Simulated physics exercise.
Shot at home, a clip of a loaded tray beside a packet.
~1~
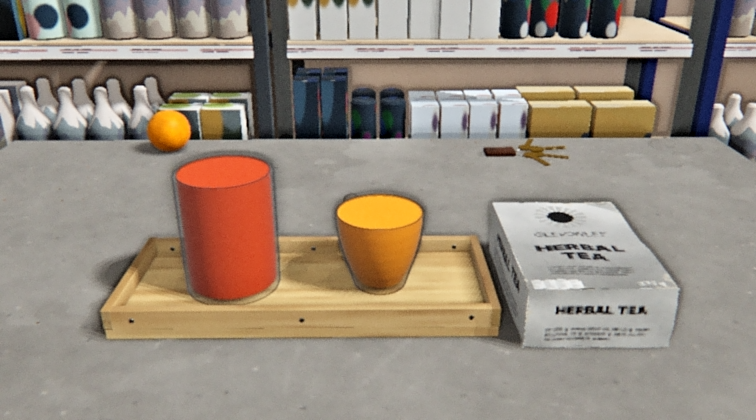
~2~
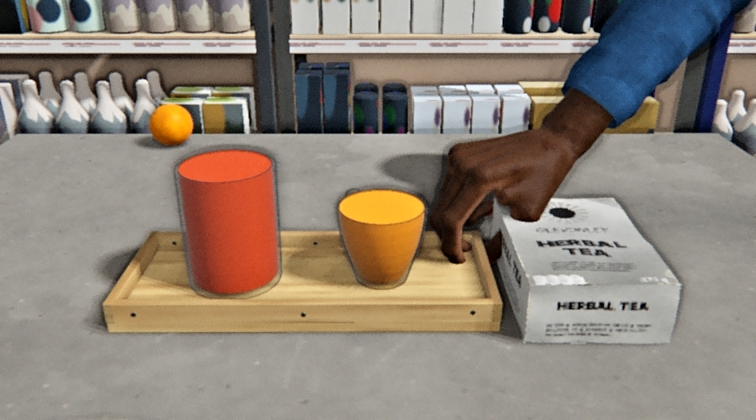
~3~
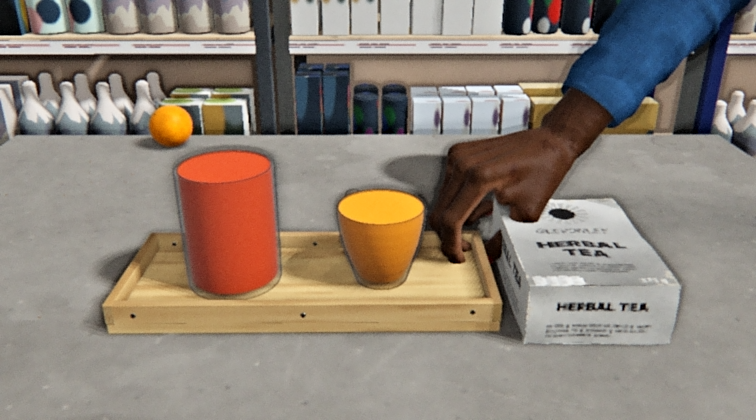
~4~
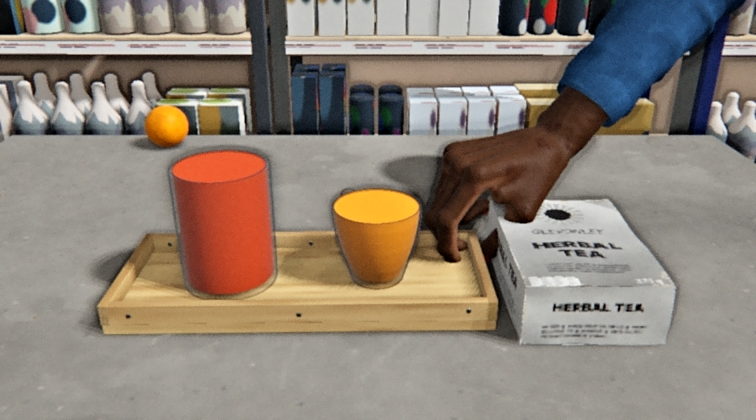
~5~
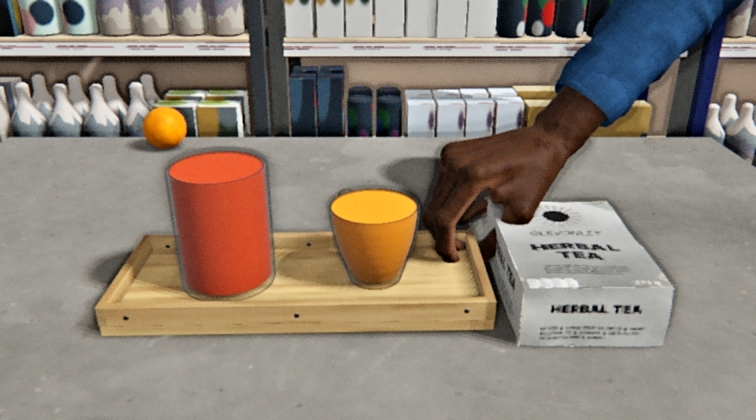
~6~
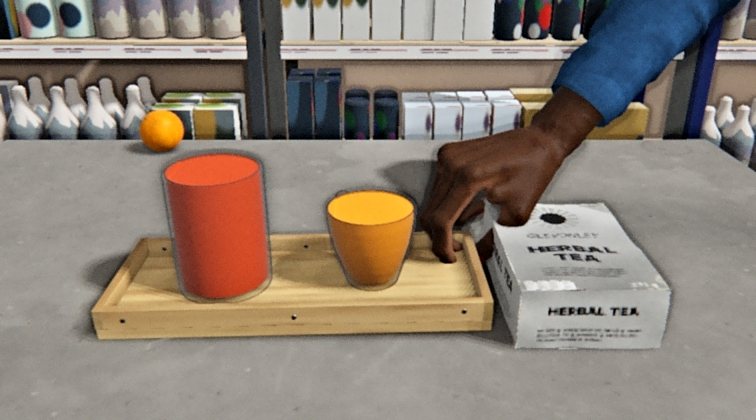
In this clip, a wooden tray holding a red container and a smaller orange cup lies on a grey counter beside a herbal tea packet, then a hand takes its right end and the tray barely moves.
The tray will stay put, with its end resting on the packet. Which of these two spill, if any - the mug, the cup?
One by one: On the left the mug: It will release some contents; on the right the cup: It will release some contents.
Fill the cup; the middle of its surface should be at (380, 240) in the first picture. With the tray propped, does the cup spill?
Result then: Contents retained.
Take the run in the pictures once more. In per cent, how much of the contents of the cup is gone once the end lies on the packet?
About 10 %.
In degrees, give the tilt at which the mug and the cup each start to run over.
About 4 and 6 degrees.
Next, the tray slopes by about 6°; mug, it has slopped over; cup, it has slopped over.
After that, the tray slopes by about 13°; mug, it has slopped over; cup, it has slopped over.
Finally, the tray slopes by about 12°, resting on the packet; mug, it has slopped over; cup, it has slopped over.
